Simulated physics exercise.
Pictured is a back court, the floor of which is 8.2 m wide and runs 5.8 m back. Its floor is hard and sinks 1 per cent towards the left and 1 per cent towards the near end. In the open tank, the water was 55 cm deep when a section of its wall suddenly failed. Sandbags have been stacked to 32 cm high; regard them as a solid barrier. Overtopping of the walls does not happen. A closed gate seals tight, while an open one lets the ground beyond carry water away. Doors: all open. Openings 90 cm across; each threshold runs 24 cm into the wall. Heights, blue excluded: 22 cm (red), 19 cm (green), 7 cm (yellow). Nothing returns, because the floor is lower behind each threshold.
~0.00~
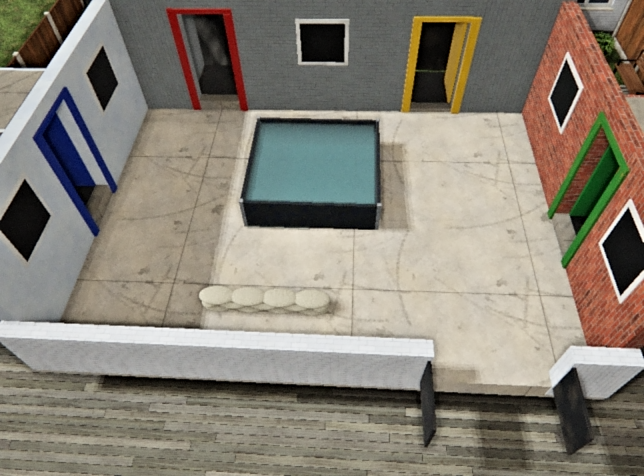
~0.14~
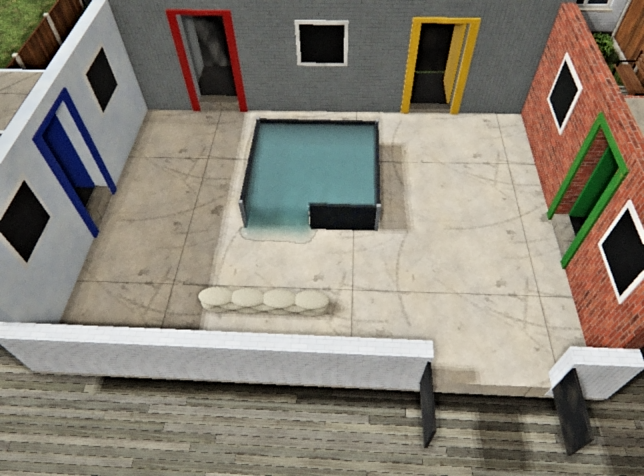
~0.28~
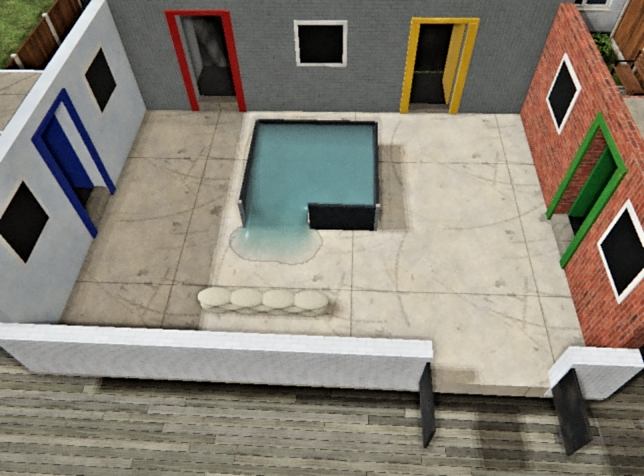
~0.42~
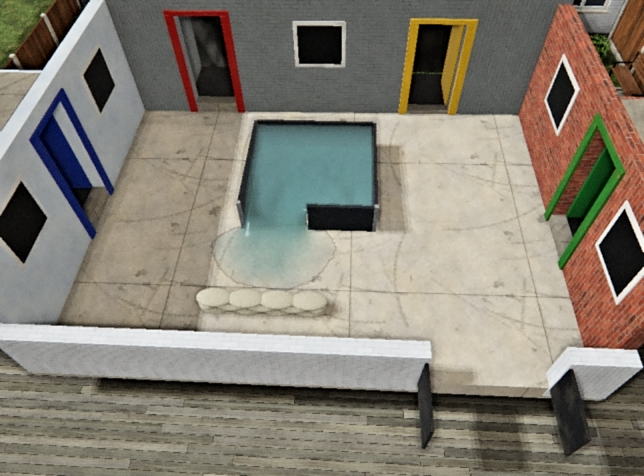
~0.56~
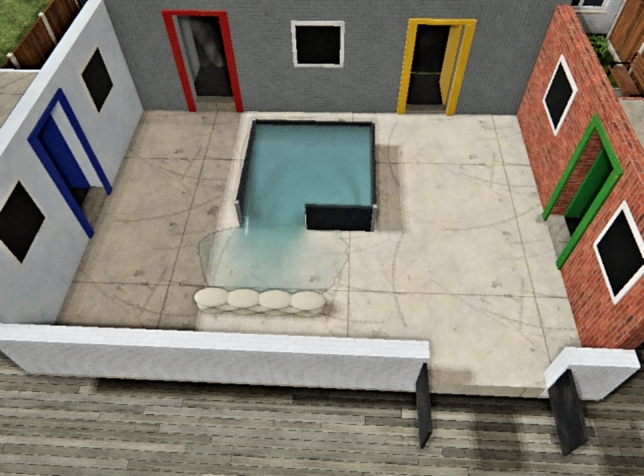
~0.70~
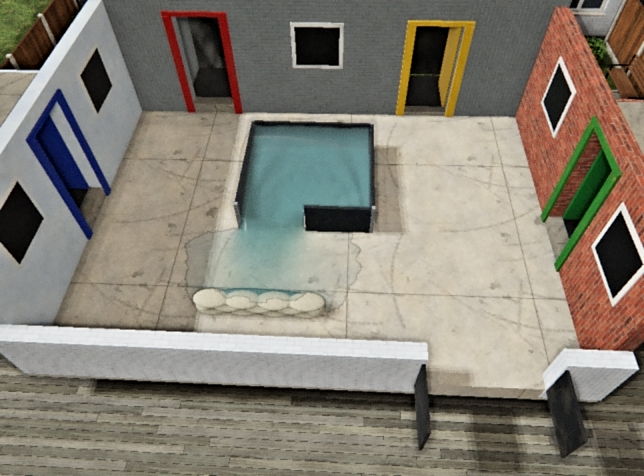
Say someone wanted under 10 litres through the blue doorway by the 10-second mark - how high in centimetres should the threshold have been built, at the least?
They should have built it at least 9.5 cm high.
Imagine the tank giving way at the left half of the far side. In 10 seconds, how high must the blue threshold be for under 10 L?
You'd want it roughly 6.0 centimetres tall.
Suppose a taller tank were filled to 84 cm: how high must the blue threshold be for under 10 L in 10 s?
Roughly 15 centimetres.
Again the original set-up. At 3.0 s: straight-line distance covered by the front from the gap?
The front is some 5.2 m out.
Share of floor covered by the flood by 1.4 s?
Wet: Close to 15 %.
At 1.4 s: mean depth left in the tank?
Roughly 41 cm on average.
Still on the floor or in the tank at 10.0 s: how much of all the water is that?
I'd put it at about 92 per cent.
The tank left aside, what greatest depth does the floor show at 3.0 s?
Roughly 32 cm.
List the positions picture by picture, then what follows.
In the first picture, the open tank at (314, 162) is whole and still, 55 cm deep; the blue door at (84, 174) is dry.
In the second picture, the front is at (290, 238), 0.3 m from the gap at (278, 218); 0.2 m2 of floor is wet, 55 cm left at the back.
In the third picture, water pours out at (277, 219) and has run 0.7 m, to (260, 257); about 9 cm deep outside, 55 cm at the back.
In the fourth picture, water pours out at (276, 221) and has run 1.2 m, to (272, 285); about 7 cm deep outside, 55 cm at the back.
In the fifth picture, the gap is at (274, 221), the front 1.5 m out at (225, 296); the back of the open tank holds 55 cm.
In the sixth picture, water pours out at (273, 221) and has run 1.7 m, to (252, 298); about 6 cm deep outside, 53 cm at the back; 2.1 m in a straight line remain to the blue door at (78, 176).
After 1.4 s water covers 15 % of the floor, deepest (42 cm) near (249, 298); it has not reached the blue door.
After 3.0 s water covers 45 % of the floor, deepest (32 cm) near (249, 298); 9 cm at the blue door, 0 litres in over its 25 cm threshold.
After 10.0 s water covers 100 % of the floor, deepest (13 cm) near (41, 352); 7 cm at the blue door, 0 litres in over its 25 cm threshold.
At the blue door as built, the water arrived by 2.6 s and peaked near 12 cm at 4.0 s.
Run again over the same 10 s with other heights there, 19 litres in over 8 cm, 3 litres over 11 cm. The limit of 10 litres is kept from about 9.5 cm up.
